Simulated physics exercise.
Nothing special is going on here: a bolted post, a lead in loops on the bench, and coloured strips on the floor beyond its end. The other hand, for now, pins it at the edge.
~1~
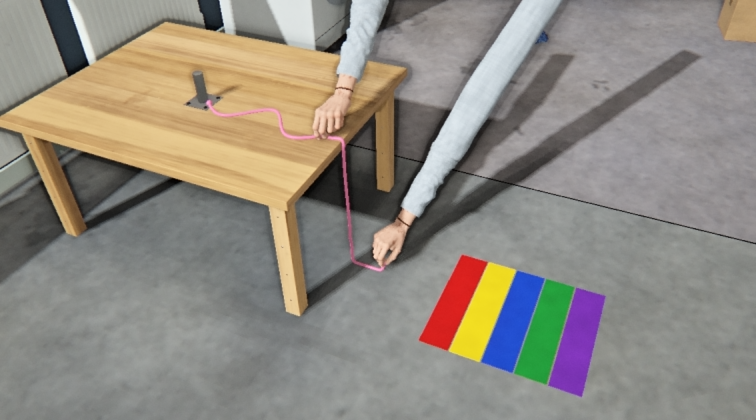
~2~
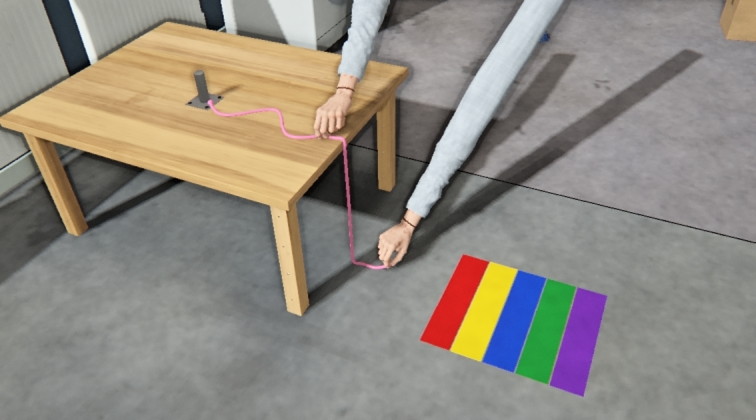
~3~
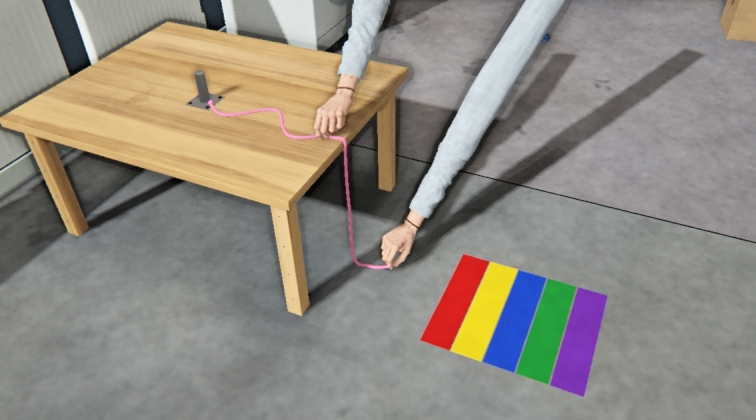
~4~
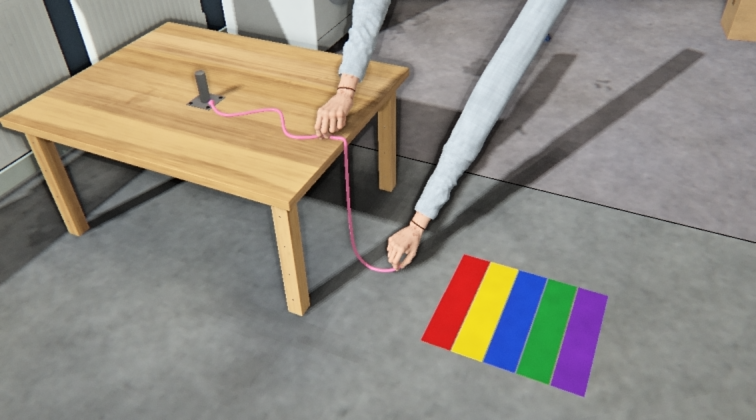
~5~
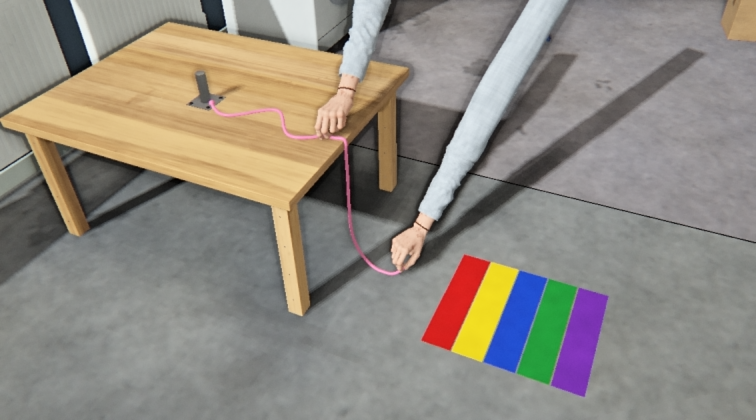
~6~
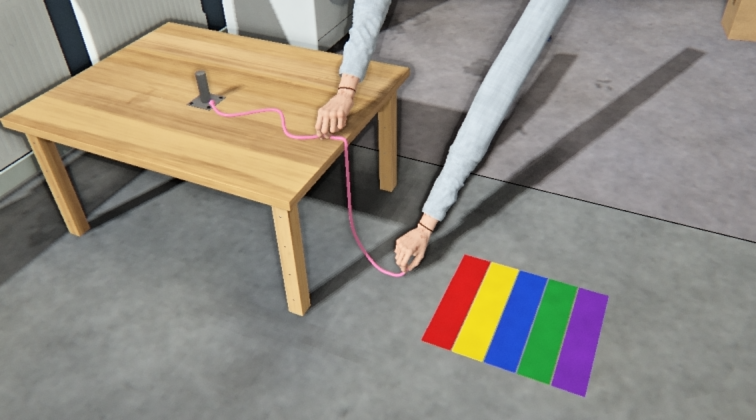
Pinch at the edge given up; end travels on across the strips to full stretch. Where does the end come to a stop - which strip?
On the blue strip.
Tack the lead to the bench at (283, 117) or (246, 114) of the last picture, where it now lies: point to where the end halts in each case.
The spots come out as (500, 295) and (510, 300), in that order.
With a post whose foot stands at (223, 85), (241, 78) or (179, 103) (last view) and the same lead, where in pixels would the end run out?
Try by try, around (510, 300), (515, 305) and (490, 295).
A little later, end near (464, 287); over red.
Next, end near (500, 298); over yellow.
When it is tight, end near (521, 304); over blue. The blue one.
